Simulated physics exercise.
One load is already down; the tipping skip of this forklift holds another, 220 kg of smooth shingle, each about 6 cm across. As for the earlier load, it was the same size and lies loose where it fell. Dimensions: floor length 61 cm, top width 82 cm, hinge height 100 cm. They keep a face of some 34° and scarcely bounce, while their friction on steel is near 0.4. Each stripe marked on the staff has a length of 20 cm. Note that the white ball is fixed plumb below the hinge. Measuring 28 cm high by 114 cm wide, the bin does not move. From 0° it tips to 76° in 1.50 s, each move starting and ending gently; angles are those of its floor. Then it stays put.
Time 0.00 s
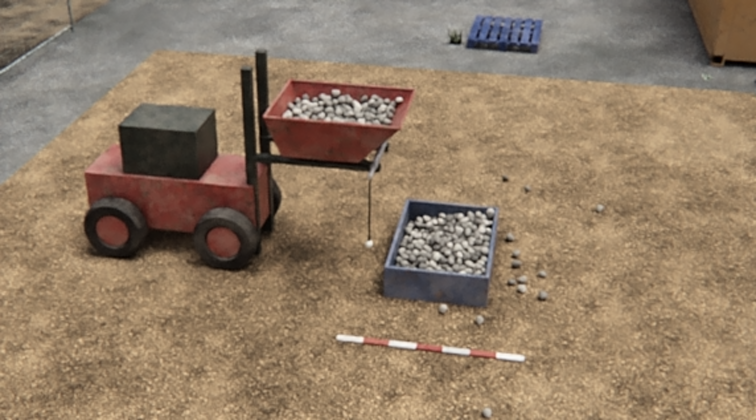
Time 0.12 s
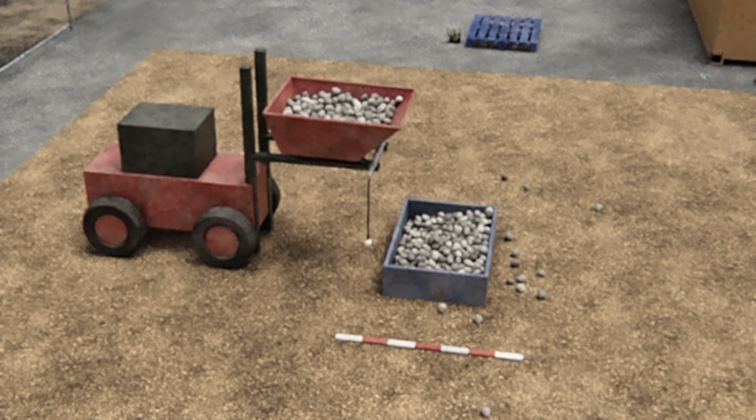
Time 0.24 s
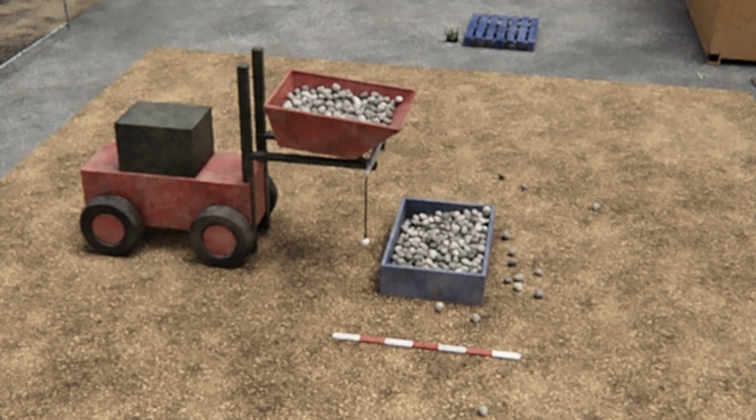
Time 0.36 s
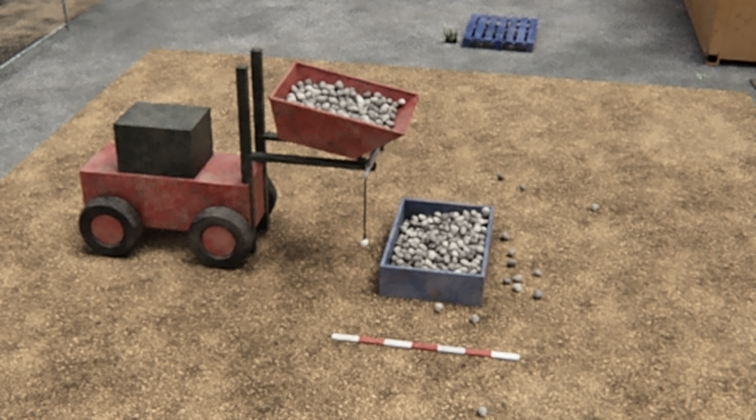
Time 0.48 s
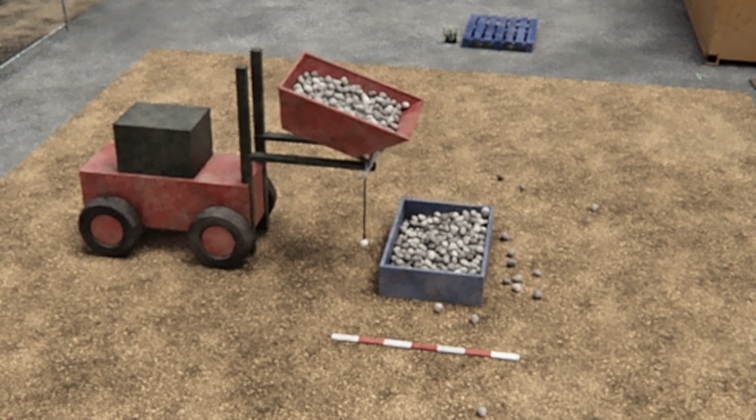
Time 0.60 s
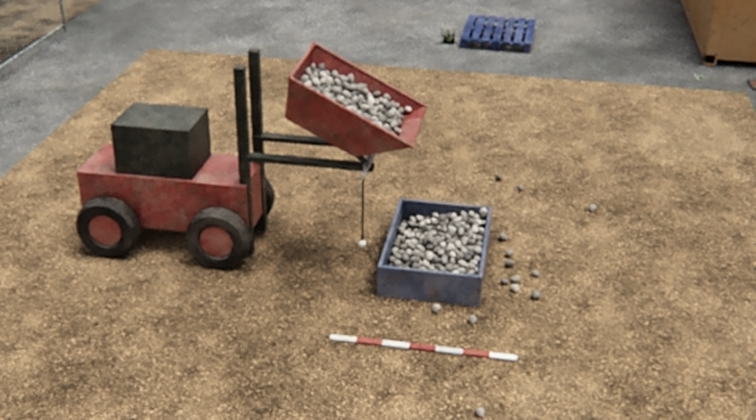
The footage shows a red forklift holding a raised red skip of pale stones beside a blue-grey bin already filled with similar stones. The skip gradually tilts down toward the right, its left side rising, while the forklift's body barely shifts.
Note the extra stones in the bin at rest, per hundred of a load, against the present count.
Extra: 37 per hundred.
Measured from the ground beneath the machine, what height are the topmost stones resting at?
The top ends about 40 cm above the ground.
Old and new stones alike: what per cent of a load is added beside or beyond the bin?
I'd say some 65 per cent of a load.
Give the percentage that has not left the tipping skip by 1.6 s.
That works out to about 30 %.
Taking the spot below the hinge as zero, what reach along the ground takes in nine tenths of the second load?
It's roughly 190 cm ahead of it.
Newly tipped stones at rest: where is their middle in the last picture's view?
In the last view, somewhere near (507, 267).
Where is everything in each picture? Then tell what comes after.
The tipping skip is at 0°, its lip at (400, 129); the top of the load is at (343, 101). The earlier load is highest near (474, 239), 27 cm above ground level, 98 % in the bin, 2 % beside or beyond the bin, in the first frame.
The tipping skip is at 1°, its lip at (400, 128); the top of the load is at (340, 99); the stones move at 0.2 m/s on average, in the second frame.
Lip at (401, 130), floor tilted 5°, highest stones at (325, 97); the stones move at 0.3 m/s on average, in the third frame.
Lip at (405, 134), floor tilted 11°, highest stones at (312, 94); the stones move at 0.4 m/s on average, in the fourth frame.
Lip at (410, 140), floor tilted 18°, highest stones at (307, 84); the stones move at 0.6 m/s on average, in the fifth frame.
The tipping skip is at 27°, its lip at (413, 147); the top of the load is at (314, 74); the stones move at 0.6 m/s on average, in the sixth frame.
After 1.1 s the floor is at 64°; in per cent of one load, 99 in the tipping skip, 98 in the bin, 2 beside or beyond the bin; the foremost stones are at (530, 253).
After 1.6 s the floor is at 76°; in per cent of one load, 30 in the tipping skip, 152 in the bin, 17 beside or beyond the bin; the foremost stones are at (539, 266).
After 2.0 s the floor is at 76°; in per cent of one load, 4 in the tipping skip, 146 in the bin, 50 beside or beyond the bin; the foremost stones are at (611, 279).
After 4.3 s the floor is at 76°; in per cent of one load, 0 in the tipping skip, 134 in the bin, 66 beside or beyond the bin; the foremost stones are at (742, 284). Net gain in the bin, 37.
